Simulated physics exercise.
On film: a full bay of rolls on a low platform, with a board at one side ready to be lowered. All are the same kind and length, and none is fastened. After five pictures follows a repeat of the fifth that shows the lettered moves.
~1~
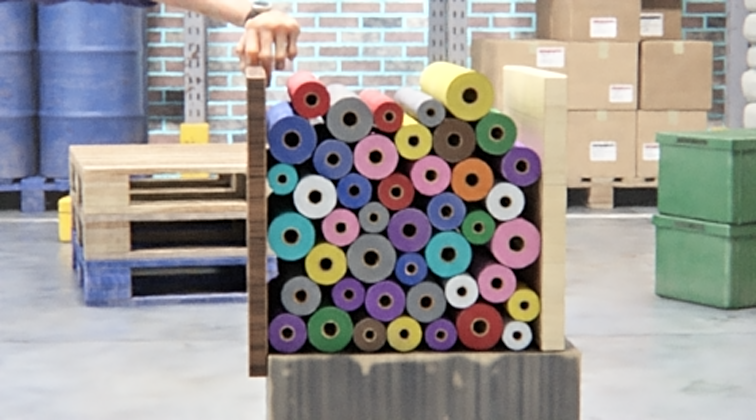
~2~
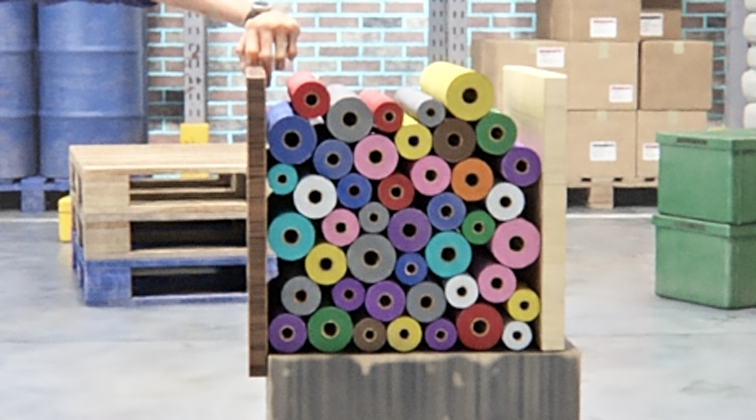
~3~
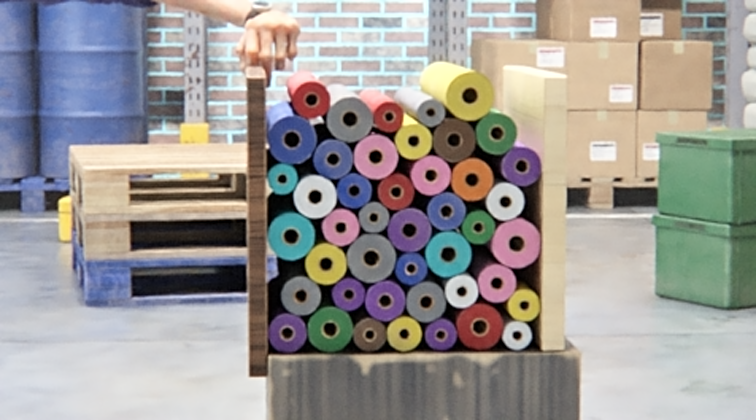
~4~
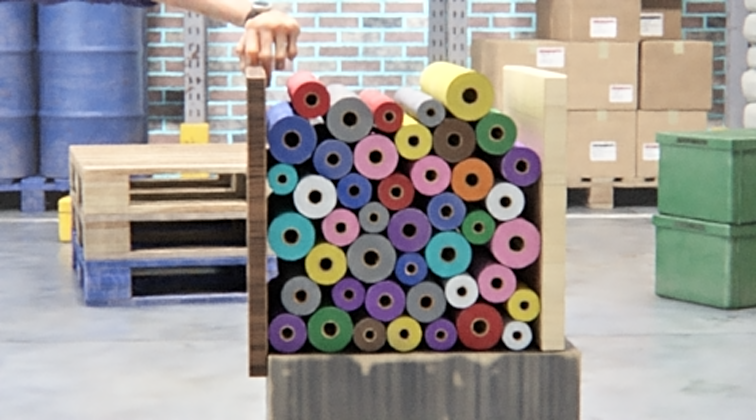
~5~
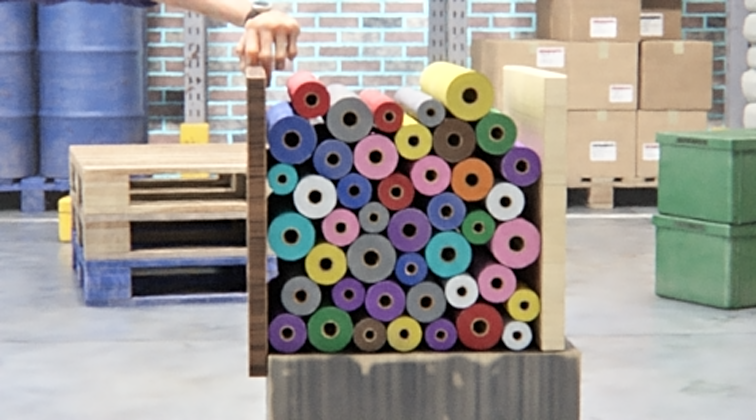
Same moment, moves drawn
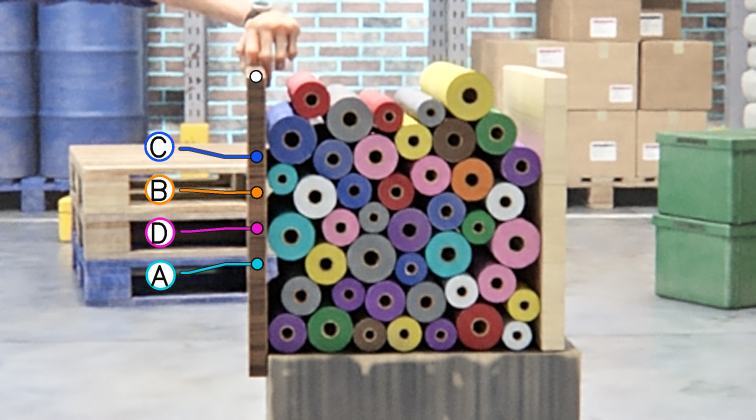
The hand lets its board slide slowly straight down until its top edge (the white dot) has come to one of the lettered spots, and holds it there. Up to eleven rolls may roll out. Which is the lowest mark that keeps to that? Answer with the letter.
The lowest mark that will do is A.
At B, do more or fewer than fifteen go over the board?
Fewer than fifteen.
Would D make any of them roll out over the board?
Yes, at D.
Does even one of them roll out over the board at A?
Yes, at A.
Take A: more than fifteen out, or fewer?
Fewer than fifteen.
On the marked copy, A at (257, 264); B at (257, 193); C at (257, 157); D at (257, 228); the white dot at (256, 77).
With A. Early on, top of the board (266, 157).
Further on, top of the board (267, 248).
At the end, top of the board (267, 263), three out over the board.
As for the rest, B none out over the board; C none out over the board; D two out over the board.
